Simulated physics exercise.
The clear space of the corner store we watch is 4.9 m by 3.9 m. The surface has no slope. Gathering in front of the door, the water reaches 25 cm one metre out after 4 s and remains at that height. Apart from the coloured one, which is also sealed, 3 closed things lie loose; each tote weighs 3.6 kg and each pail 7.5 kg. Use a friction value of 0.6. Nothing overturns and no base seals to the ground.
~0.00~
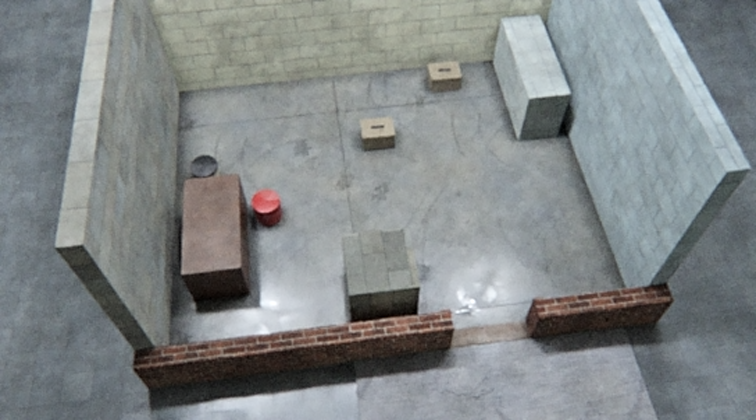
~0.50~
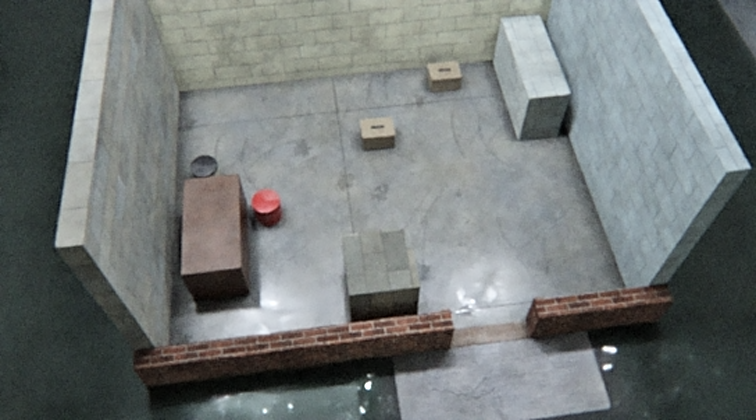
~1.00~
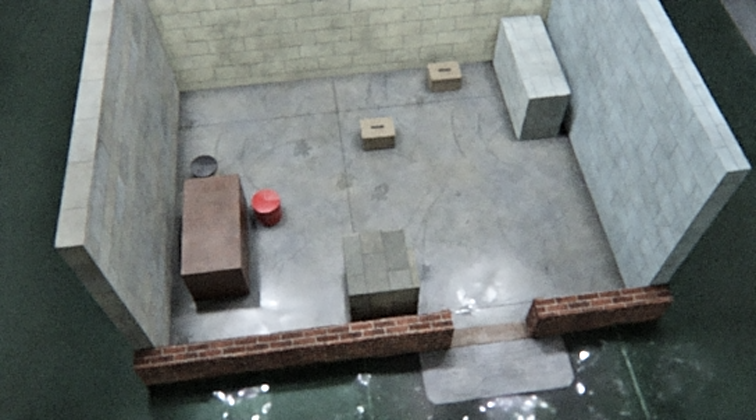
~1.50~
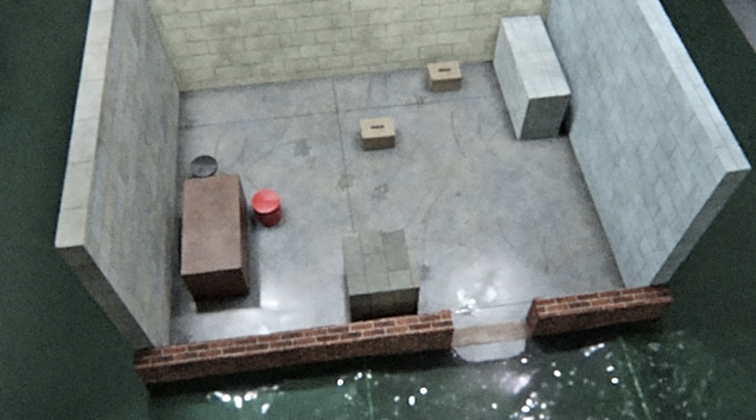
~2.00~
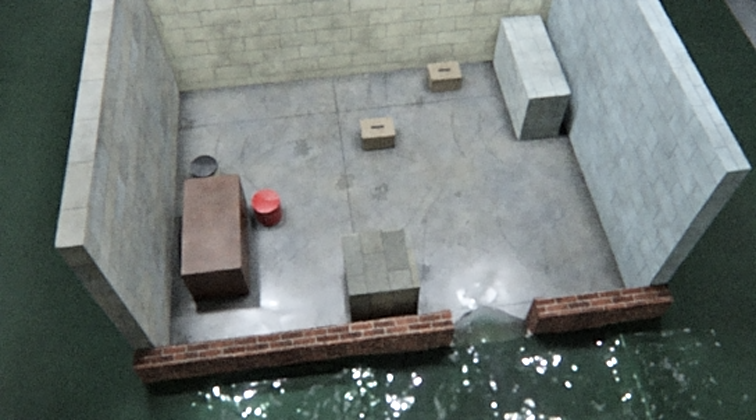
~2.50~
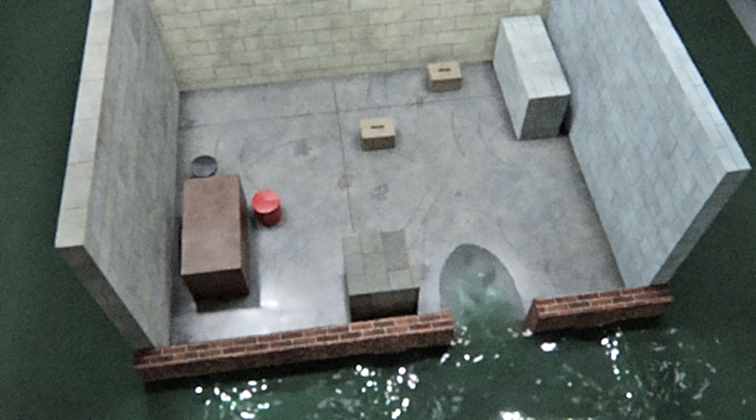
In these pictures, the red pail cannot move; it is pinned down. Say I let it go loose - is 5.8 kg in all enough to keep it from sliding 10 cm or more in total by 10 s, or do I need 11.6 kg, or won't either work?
5.8 kg is enough.
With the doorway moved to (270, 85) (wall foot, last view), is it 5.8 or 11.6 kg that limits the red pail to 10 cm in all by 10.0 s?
Under that setup, neither option succeeds.
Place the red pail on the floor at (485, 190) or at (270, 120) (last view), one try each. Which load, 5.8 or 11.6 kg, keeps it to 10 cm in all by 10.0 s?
Well, at the first spot you need the heavier weight, and at the second you need the heavier weight.
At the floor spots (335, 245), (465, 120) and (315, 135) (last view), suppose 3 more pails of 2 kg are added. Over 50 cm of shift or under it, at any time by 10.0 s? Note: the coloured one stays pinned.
One by one: Not far enough, too far and too far.
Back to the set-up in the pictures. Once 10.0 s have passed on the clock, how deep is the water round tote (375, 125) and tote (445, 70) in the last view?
Depths: Near 12 cm, then near 10 cm.
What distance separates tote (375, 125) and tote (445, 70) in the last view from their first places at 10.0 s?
First 200 cm, then 150 cm.
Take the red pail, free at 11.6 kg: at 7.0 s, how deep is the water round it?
1 cm, roughly.
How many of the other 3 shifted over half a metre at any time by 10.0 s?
My count gives 2.
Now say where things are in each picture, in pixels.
The red pail at (266, 201), on the bottom; water covers 0.0 m2; 0 of 4 have shifted, in the first frame.
The red pail at (266, 201), on the bottom; water covers 0.0 m2; 0 of 4 have shifted, in the second frame.
The red pail at (266, 201), on the bottom; water covers 0.0 m2; 0 of 4 have shifted, in the third frame.
The red pail at (266, 201) rests on the ground; water covers 0.0 m2; 0 of 4 have shifted, in the fourth frame.
The red pail at (266, 201), on the bottom; water covers 0.1 m2; 0 of 4 have shifted, in the fifth frame.
The red pail at (266, 201), on the bottom; 0.6 m2 under water; 0 of 4 have shifted, in the sixth frame.
After 3.5 s the red pail would be 0 cm from its start with 5.8 kg and 0 cm from its start with 11.6 kg; 0 cm of water round it then.
After 4.5 s the red pail would be 0 cm from its start with 5.8 kg and 0 cm from its start with 11.6 kg; 0 cm of water round it then.
After 7.0 s the red pail would be 0 cm from its start with 5.8 kg and 0 cm from its start with 11.6 kg; 1 cm of water round it then.
After 10.0 s the red pail would be 0 cm from its start with 5.8 kg and 0 cm from its start with 11.6 kg; 3 cm of water round it then.
